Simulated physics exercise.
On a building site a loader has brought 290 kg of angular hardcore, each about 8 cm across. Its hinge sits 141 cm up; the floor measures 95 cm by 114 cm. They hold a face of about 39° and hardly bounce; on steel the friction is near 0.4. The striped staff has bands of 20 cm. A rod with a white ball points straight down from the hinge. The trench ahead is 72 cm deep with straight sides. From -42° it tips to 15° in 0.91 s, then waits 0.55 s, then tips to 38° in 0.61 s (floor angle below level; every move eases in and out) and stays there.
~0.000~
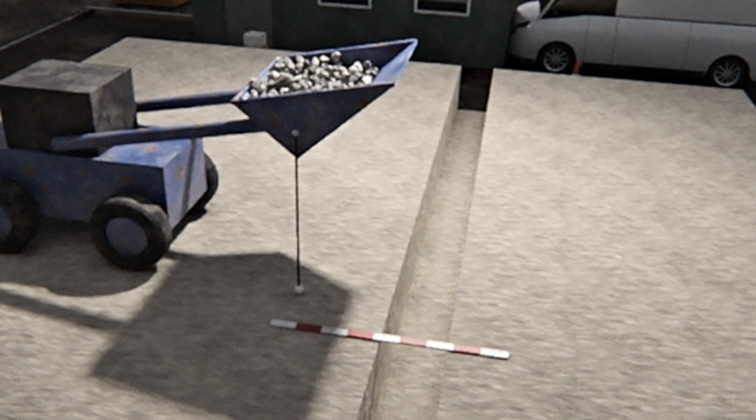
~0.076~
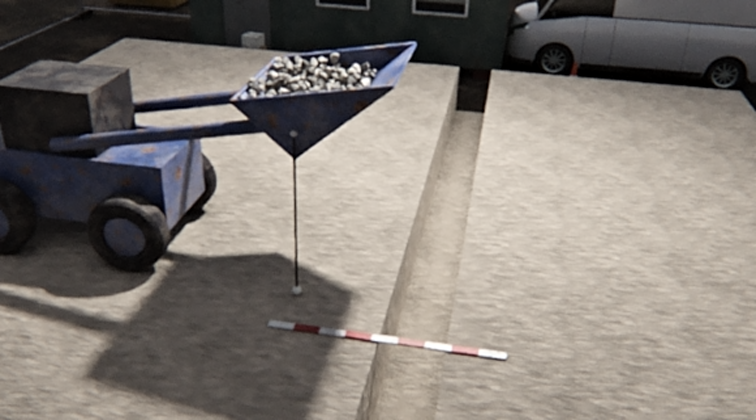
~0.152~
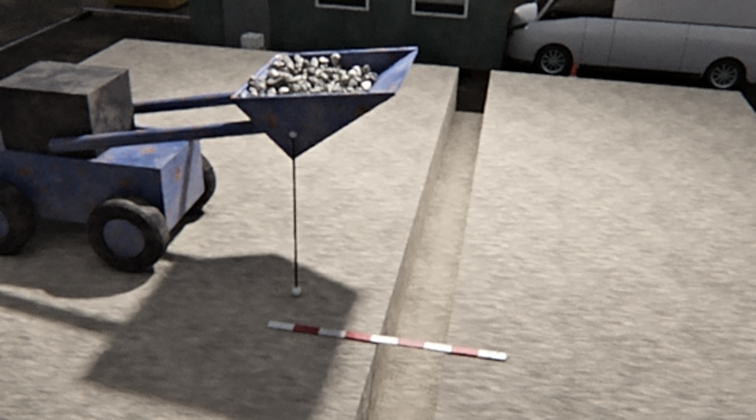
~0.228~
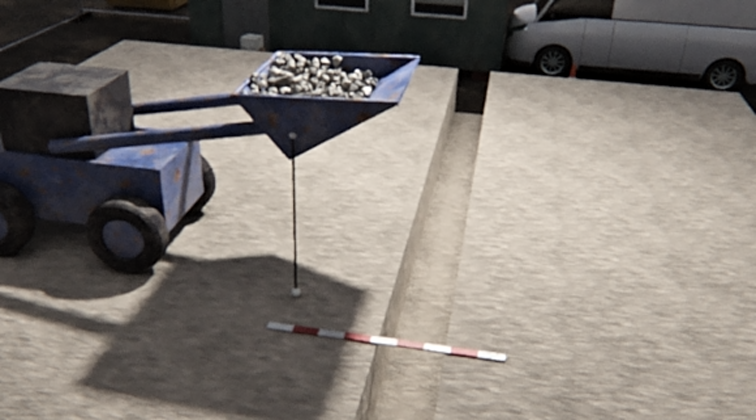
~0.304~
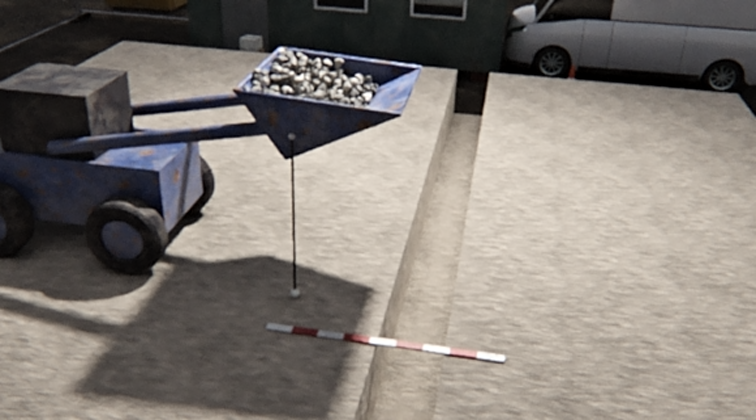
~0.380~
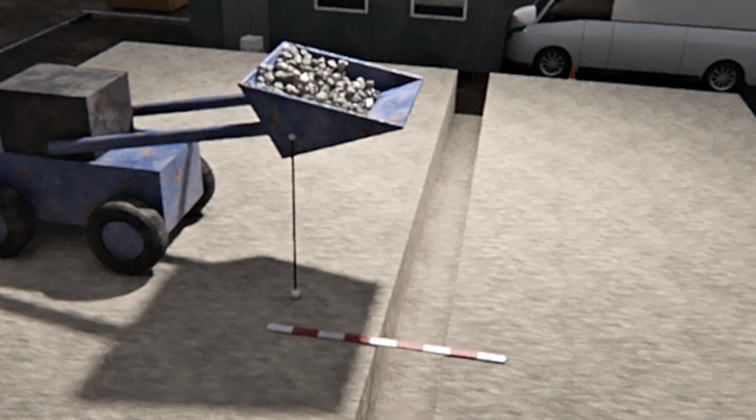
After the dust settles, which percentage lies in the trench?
Roughly 95 per cent ends in the trench.
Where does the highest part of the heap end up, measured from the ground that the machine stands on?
Some 8 cm above that level.
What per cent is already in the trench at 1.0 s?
About 0 per cent by then.
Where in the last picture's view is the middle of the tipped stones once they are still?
Their middle is at about (429, 330).
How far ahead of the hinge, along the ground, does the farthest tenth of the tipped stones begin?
Roughly 120 cm ahead of it.
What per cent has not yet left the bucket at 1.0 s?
About 100 per cent.
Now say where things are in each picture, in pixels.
In the first picture, lip at (394, 84), floor tilted -42°, highest stones at (331, 66).
In the second picture, lip at (393, 87), floor tilted -41°, highest stones at (323, 68); the stones move at 0.1 m/s on average.
In the third picture, lip at (395, 94), floor tilted -38°, highest stones at (311, 67); the stones move at 0.2 m/s on average.
In the fourth picture, the bucket is at -33°, its lip at (398, 103); the top of the load is at (291, 66); the stones move at 0.3 m/s on average.
In the fifth picture, lip at (401, 115), floor tilted -27°, highest stones at (285, 62); the stones move at 0.3 m/s on average.
In the sixth picture, the bucket is at -20°, its lip at (403, 128); the top of the load is at (288, 57); the stones move at 0.3 m/s on average.
After 0.7 s the floor is at 6°; 100 % in the bucket; the foremost stones are at (364, 132).
After 1.0 s the floor is at 15°; 100 % in the bucket; the foremost stones are at (368, 142).
After 2.5 s the floor is at 38°; 22 % in the bucket, 16 % short of the trench, 61 % in the trench; the foremost stones are at (457, 321).
After 5.2 s the floor is at 38°; 0 % in the bucket, 2 % short of the trench, 97 % in the trench; the foremost stones are at (464, 327).
